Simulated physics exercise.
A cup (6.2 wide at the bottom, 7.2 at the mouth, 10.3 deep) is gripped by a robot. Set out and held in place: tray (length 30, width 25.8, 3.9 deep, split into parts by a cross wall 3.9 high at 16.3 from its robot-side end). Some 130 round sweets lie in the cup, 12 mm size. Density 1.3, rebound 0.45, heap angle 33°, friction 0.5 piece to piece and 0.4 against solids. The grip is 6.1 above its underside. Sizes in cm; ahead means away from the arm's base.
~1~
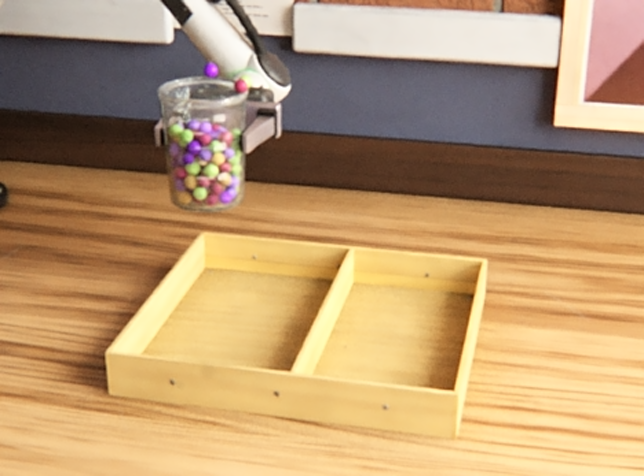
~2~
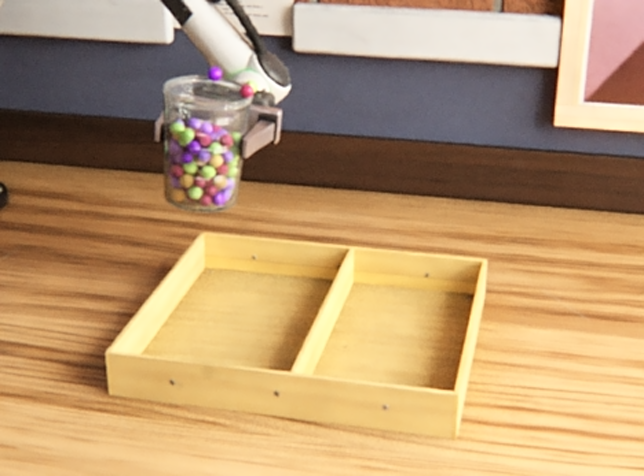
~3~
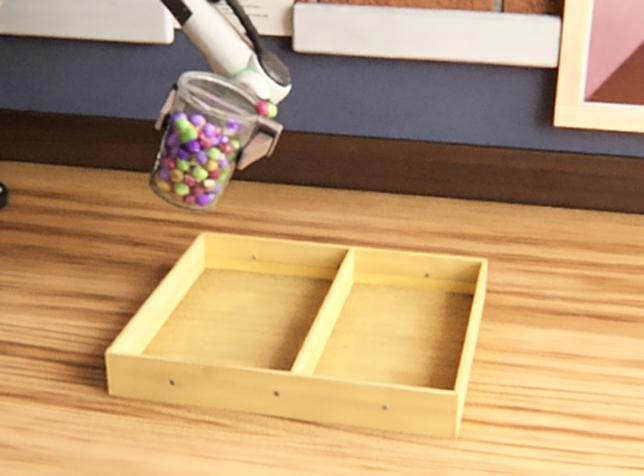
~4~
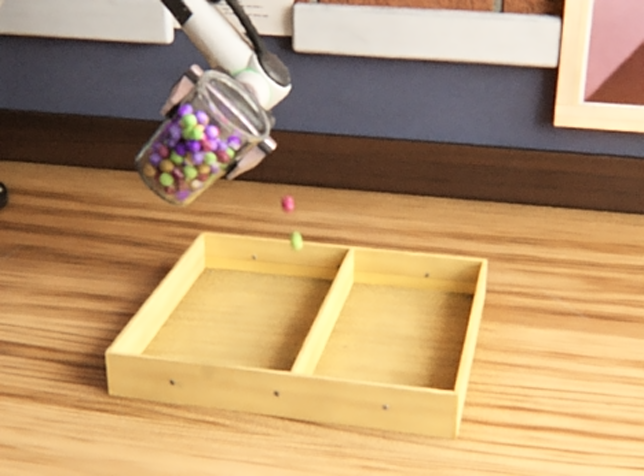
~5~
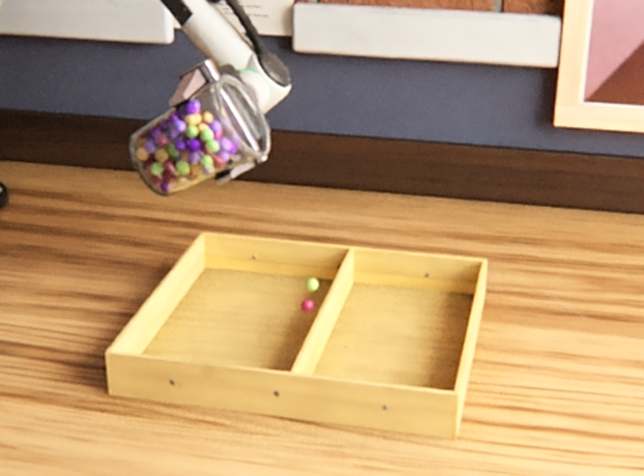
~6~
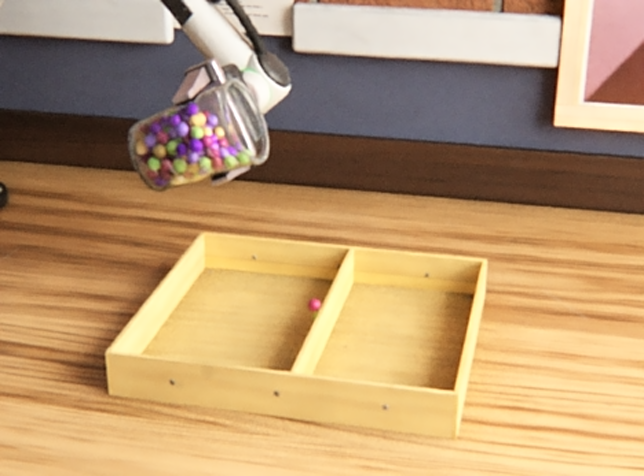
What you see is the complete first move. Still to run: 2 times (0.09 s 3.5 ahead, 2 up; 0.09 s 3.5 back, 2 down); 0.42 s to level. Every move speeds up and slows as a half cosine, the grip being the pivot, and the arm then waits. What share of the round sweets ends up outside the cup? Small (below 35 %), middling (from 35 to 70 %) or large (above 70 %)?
A middling share, from 35 to 70 %, ends outside the cup.
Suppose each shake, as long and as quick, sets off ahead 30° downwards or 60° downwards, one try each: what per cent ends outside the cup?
About 10 and 5 per cent.
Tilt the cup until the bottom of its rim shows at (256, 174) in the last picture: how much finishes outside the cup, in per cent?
Some 100 per cent.
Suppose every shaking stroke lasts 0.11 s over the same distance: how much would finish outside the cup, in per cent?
It would be near 45 per cent.
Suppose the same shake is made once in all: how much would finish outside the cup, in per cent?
It would be near 50 per cent.
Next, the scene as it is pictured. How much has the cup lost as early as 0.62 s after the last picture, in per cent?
About 55 per cent by then.
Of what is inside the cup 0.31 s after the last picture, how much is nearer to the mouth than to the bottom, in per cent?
About 75 per cent.
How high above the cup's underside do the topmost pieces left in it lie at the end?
Some 5.0 cm.
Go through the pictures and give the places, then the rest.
In the first frame, cup middle at (205, 146), level; upper third of the load around (204, 136), from x 175 to 245, top at y 70; 129 in the cup.
In the second frame, cup middle at (204, 146), tilted 6° forward; upper third of the load around (200, 135), from x 175 to 250, top at y 75.
In the third frame, cup middle at (201, 145), tilted 23° forward; upper third of the load around (199, 136), from x 160 to 270, top at y 110; 128 in the cup, 1 in flight or on a rim.
In the fourth frame, cup middle at (198, 143), tilted 43° forward; upper third of the load around (192, 132), from x 150 to 295, top at y 110; 127 in the cup, 2 in flight or on a rim.
In the fifth frame, cup middle at (196, 141), tilted 60° forward; upper third of the load around (191, 129), from x 145 to 310, top at y 105; 127 in the cup, 2 in the robot-side part.
In the sixth frame, cup middle at (196, 140), tilted 66° forward; upper third of the load around (186, 128), from x 140 to 320, top at y 110; 127 in the cup, 2 in the robot-side part.
Then, 0.31 s after the last picture, tilted 66° forward, highest piece 22 above the table; 74 in the cup, 34 in the far-side part, 11 in the robot-side part, 10 in flight or on a rim.
Then, 0.62 s after the last picture, tilted 20° forward, highest piece 22 above the table; 55 in the cup, 52 in the far-side part, 20 in the robot-side part, 1 on the table or floor, 1 in flight or on a rim.
Then, 0.98 s after the last picture, level, highest piece 19 above the table; 55 in the cup, 52 in the far-side part, 21 in the robot-side part, 1 on the table or floor.
Then, 2.03 s after the last picture, level, highest piece 19 above the table; 55 in the cup, 52 in the far-side part, 21 in the robot-side part, 1 on the table or floor.
Final count, 55 in the cup, 52 in the far-side part, 21 in the robot-side part, 1 on the table or floor. That is 57 % outside the cup.
